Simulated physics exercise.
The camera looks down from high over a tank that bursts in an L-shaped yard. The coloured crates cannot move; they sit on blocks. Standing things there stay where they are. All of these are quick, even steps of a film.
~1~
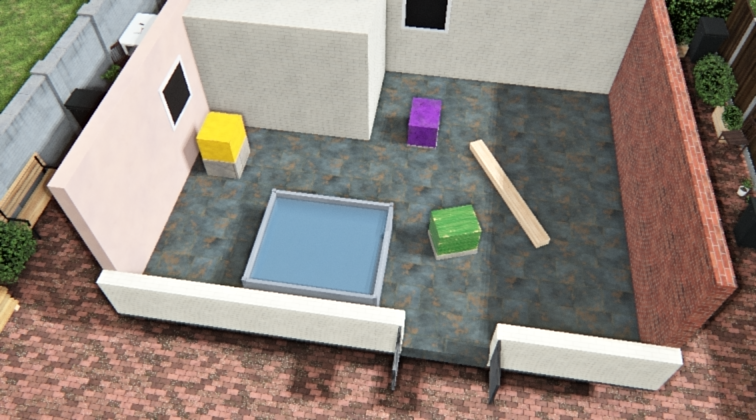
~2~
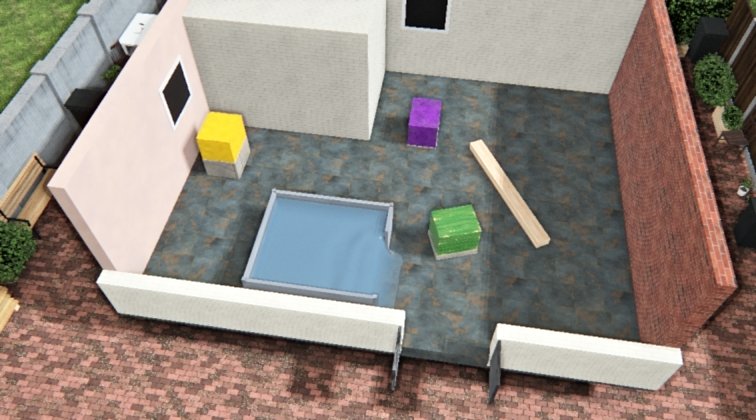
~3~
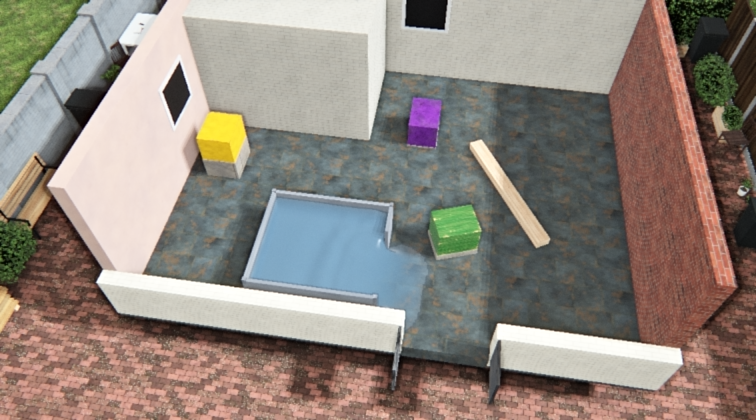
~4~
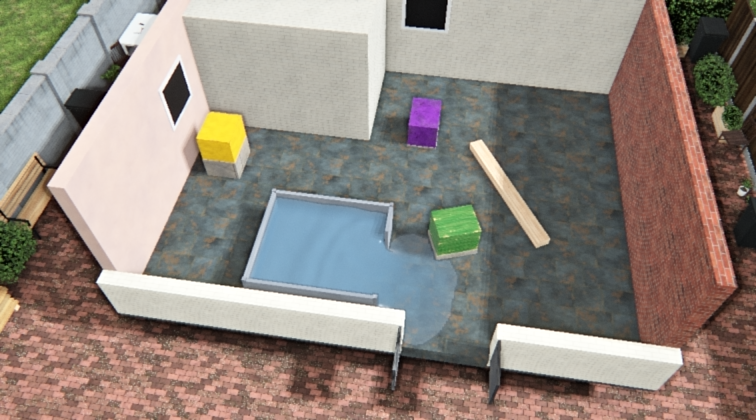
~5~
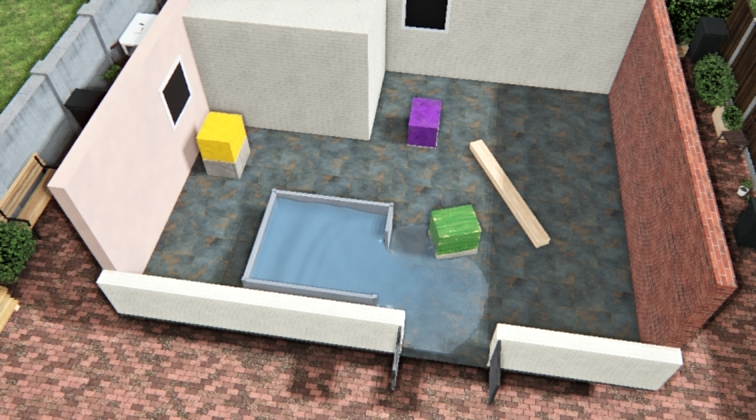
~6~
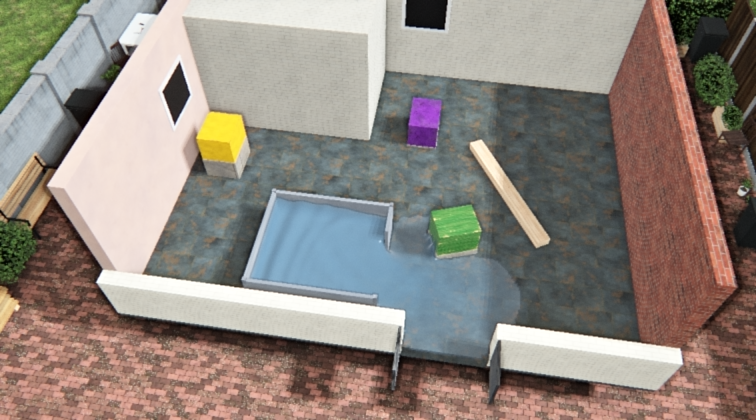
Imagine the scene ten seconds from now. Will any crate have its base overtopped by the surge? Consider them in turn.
Each in turn: The green crate is overtopped, the yellow crate is spared, the purple crate is overtopped.
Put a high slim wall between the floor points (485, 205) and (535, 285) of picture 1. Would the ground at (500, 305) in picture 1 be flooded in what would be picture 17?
At that place: Flooded.
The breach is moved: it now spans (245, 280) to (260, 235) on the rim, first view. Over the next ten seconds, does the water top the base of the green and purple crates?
The green crate is not reached, the purple crate is reached.
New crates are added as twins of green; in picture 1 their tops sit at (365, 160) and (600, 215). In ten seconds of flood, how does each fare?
Crate one: Stays clear. Crate two: Is inundated.
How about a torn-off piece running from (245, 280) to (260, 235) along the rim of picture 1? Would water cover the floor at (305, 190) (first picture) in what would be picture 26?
I'd say it's soaked there.
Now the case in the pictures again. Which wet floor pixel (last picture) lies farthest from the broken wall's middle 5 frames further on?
Point: (636, 355) in the last picture's pixels.
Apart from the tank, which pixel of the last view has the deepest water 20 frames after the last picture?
Check close to (633, 335).
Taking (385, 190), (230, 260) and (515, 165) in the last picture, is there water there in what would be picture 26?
Result by point, in sequence: Waterlogged, then unwetted, then unwetted.
A moment on, water covers 20 % of the floor; the green crate water round its plinth, the yellow crate not reached, the purple crate not reached.
Next, water covers 25 % of the floor; the green crate water round its plinth, the yellow crate not reached, the purple crate not reached.
Then, water covers 30 % of the floor; the green crate water round its plinth, the yellow crate not reached, the purple crate water round its plinth.
Later, water covers 55 % of the floor; the green crate water round its plinth, the yellow crate not reached, the purple crate water round its plinth.
In the end, water covers 70 % of the floor; the green crate was topped, the yellow crate stayed above the water, the purple crate was topped.
